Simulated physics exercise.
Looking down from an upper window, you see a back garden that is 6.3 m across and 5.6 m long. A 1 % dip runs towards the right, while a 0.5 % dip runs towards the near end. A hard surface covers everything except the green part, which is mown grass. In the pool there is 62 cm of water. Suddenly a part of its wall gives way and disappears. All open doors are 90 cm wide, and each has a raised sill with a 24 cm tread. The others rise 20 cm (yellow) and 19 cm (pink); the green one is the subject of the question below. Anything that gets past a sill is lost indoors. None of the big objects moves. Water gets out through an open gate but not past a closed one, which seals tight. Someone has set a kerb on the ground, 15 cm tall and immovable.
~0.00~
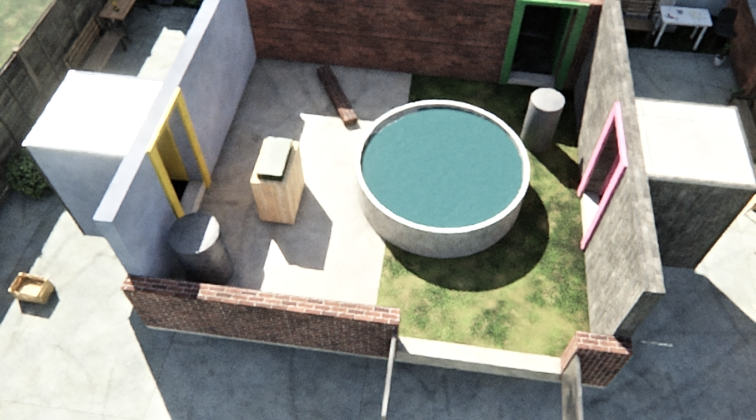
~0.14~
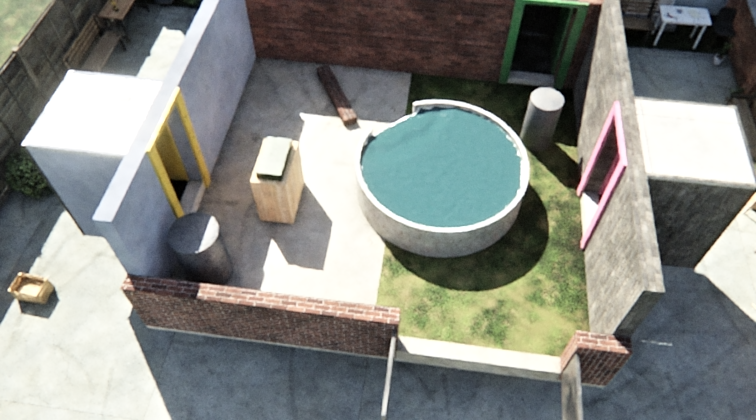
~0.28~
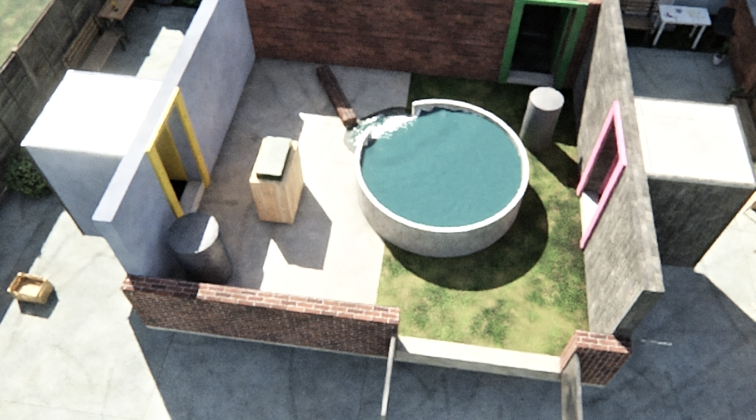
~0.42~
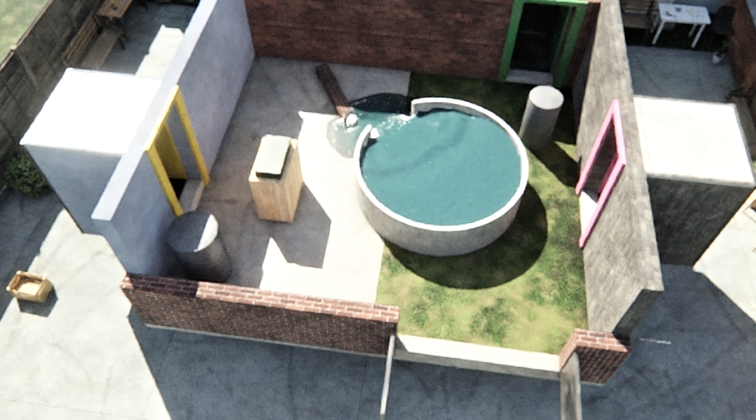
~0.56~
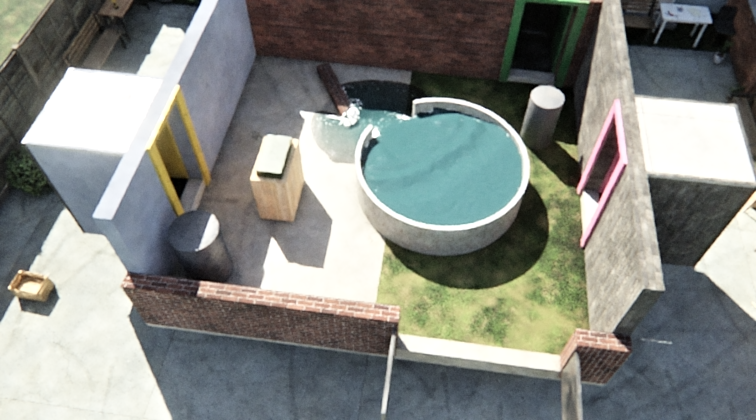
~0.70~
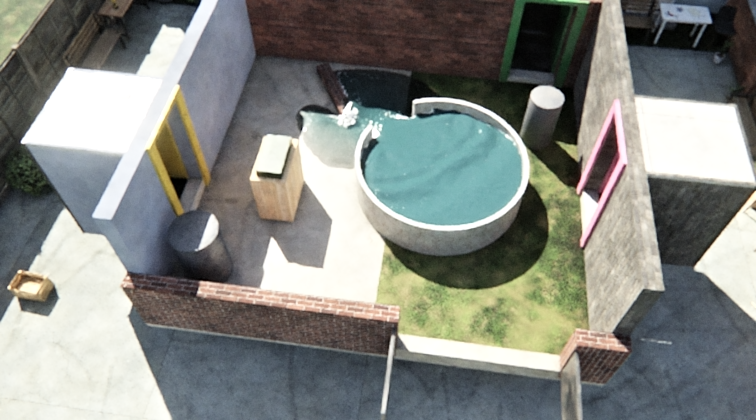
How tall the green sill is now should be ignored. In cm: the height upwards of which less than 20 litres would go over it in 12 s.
11.5 cm.
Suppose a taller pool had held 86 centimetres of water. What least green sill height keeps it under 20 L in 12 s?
Some 14.0 cm.
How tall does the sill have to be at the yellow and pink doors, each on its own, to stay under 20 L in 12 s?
Close to 9.0 cm (yellow) and close to 5.5 cm (pink).
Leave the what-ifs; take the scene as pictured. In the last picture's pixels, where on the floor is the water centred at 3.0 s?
Near (394, 147).
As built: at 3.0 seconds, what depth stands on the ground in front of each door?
Green 4, yellow 3, pink 0 cm.
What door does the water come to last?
Door: Pink.
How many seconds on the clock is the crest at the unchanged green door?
I'd guess close to 7.0 seconds.
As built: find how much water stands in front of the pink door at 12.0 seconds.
About 11.0 centimetres deep.
After 1.4 s water covers 25 % of the floor, deepest (40 cm) near (353, 71); it has not reached the green door.
After 3.0 s water covers 45 % of the floor, deepest (32 cm) near (344, 70); 4 cm at the green door, 0 litres in over its 11 cm sill.
After 12.0 s water covers 95 % of the floor, deepest (14 cm) near (566, 107); 13 cm at the green door, 21 litres in over its 11 cm sill.
At the green door as built, the water arrived by 2.8 s and peaked near 14 cm at 7.0 s.
Run again over the same 12 s with other heights there, 35 litres in over 10 cm, 1 litre over 13.5 cm. The limit of 20 litres is kept from about 11.5 cm up.
